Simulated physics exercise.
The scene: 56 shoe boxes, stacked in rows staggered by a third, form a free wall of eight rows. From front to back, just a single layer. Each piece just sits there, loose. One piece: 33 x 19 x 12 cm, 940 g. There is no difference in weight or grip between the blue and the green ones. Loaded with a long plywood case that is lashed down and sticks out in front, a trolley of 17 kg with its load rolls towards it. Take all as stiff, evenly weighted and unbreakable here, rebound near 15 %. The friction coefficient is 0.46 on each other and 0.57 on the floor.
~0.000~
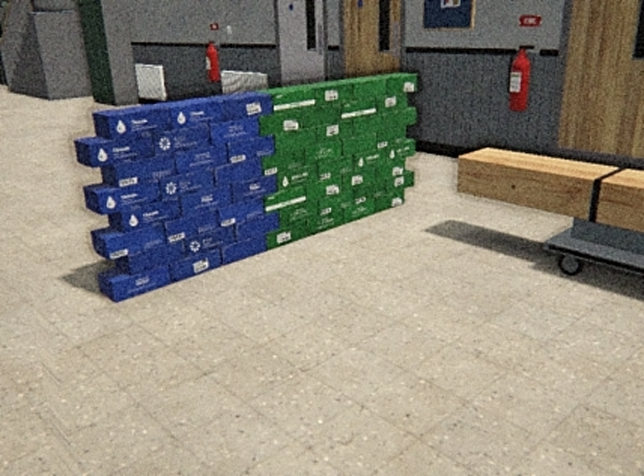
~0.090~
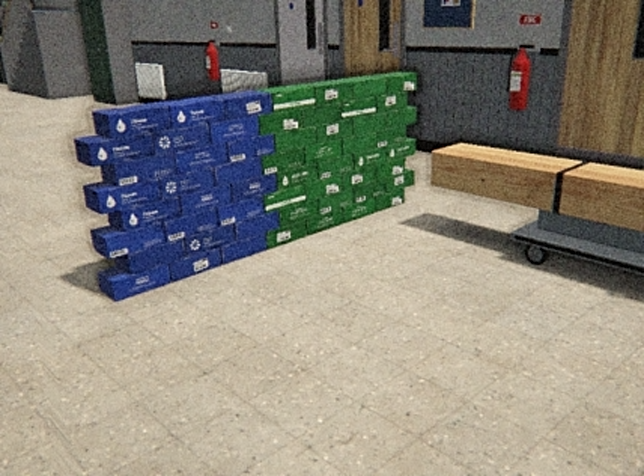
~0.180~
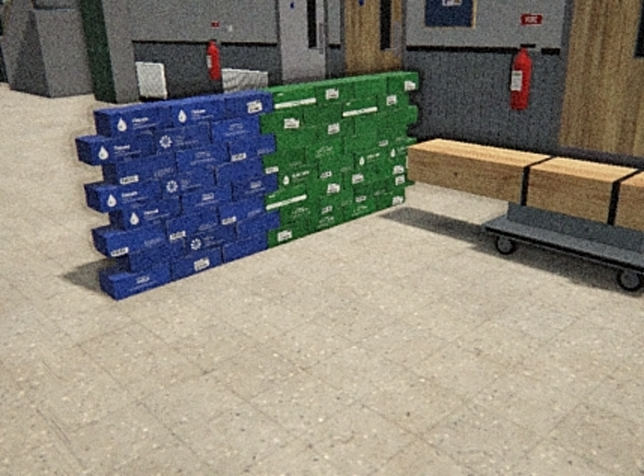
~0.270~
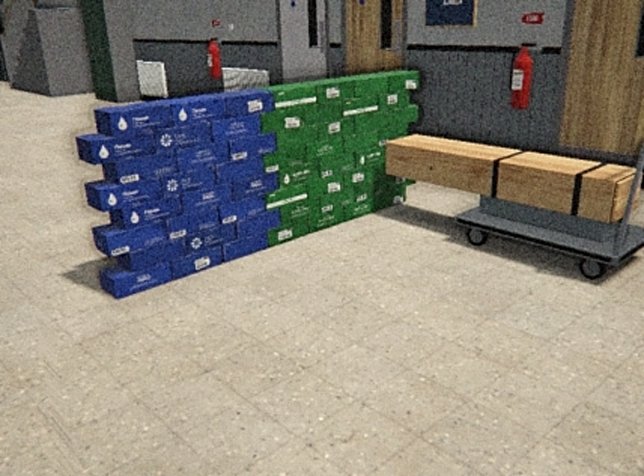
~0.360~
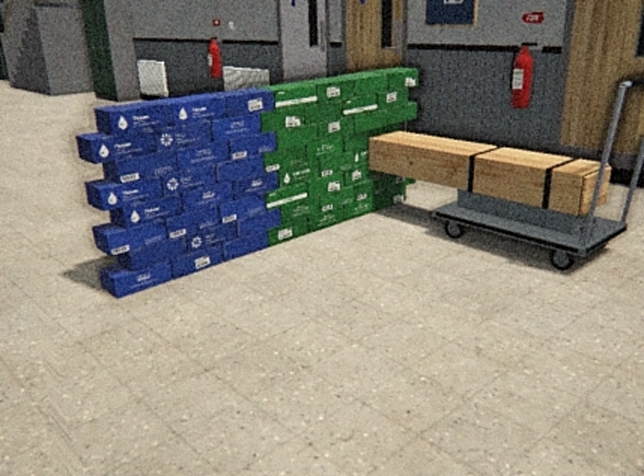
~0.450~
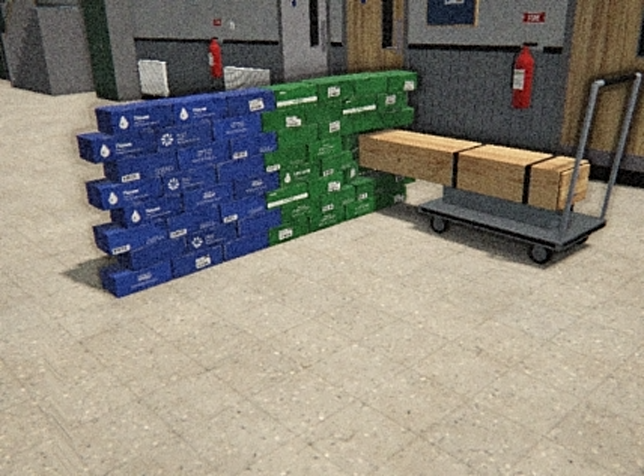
A trolley carrying a long wooden case rolls left until the case meets stacked green boxes.
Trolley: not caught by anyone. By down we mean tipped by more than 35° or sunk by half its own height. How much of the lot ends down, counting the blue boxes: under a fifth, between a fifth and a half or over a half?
Down in the end: Short of a fifth.
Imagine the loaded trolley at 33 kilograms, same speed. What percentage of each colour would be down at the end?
You'd get blue 0 and green 50 percent.
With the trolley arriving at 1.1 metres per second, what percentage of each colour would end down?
Blue 0%, green 0%.
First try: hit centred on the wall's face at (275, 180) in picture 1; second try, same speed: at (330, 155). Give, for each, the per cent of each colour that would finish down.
First try then second: Blue 60 and 20, green 20 and 50 per cent.
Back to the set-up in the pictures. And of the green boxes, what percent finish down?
Taking the green group, 70 in a hundred end up down.
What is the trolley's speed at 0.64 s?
Speed: Around 1.1 m/s.
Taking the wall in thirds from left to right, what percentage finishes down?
Per cent by third - left: 0; middle: 40; right: 80.
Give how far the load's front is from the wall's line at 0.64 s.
At that instant, about 40 cm beyond.
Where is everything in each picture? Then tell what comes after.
In the first picture (we follow the side turned to the camera), load (465, 169) 71 cm short of the wall; top blue box (249, 107); top green box (403, 85); no piece has moved.
In the second picture, load (439, 163) 51 cm short of the wall; top blue box (249, 107).
In the third picture, load (415, 158) 30 cm short of the wall; top blue box (250, 106).
In the fourth picture, load (392, 153) 10 cm short of the wall; top blue box (251, 105).
In the fifth picture, load (375, 149) 7 cm into the wall's line; top blue box (251, 104); top green box (404, 80) displaced 16 mm; 10 stirred so far.
In the sixth picture, load (364, 145) 20 cm into the wall's line; top blue box (252, 104); top green box (404, 83) tipped 4°; 16 stirred so far.
Around 0.64 s, load 42 cm past the wall's line, still rolling; none of the 24 blue boxes down (5 of 56 in all colours); top blue box unmoved; top green box tipped 14°, 7 cm lower.
Around 1.10 s, load 81 cm past the wall's line, still rolling; none of the 24 blue boxes down (8 of 56 in all colours); top blue box tipped 4°; top green box on its side.
Around 1.74 s, load 89 cm past the wall's line, stopped; none of the 24 blue boxes down (19 of 56 in all colours); top blue box tipped 35°; top green box 85 cm lower.
Around 2.24 s, load 90 cm past the wall's line, stopped; 1 of the 24 blue boxes down (23 of 56 in all colours); top blue box on its side; top green box 85 cm lower.
Finally (3.7 s), load 90 cm past the wall's line, stopped; 1 of the 24 blue boxes down (23 of 56 in all colours); top blue box upside down; top green box 85 cm lower. That is 4 per cent. Seen by the last camera, middles, top blue box near (144, 236), top green box near (407, 171).
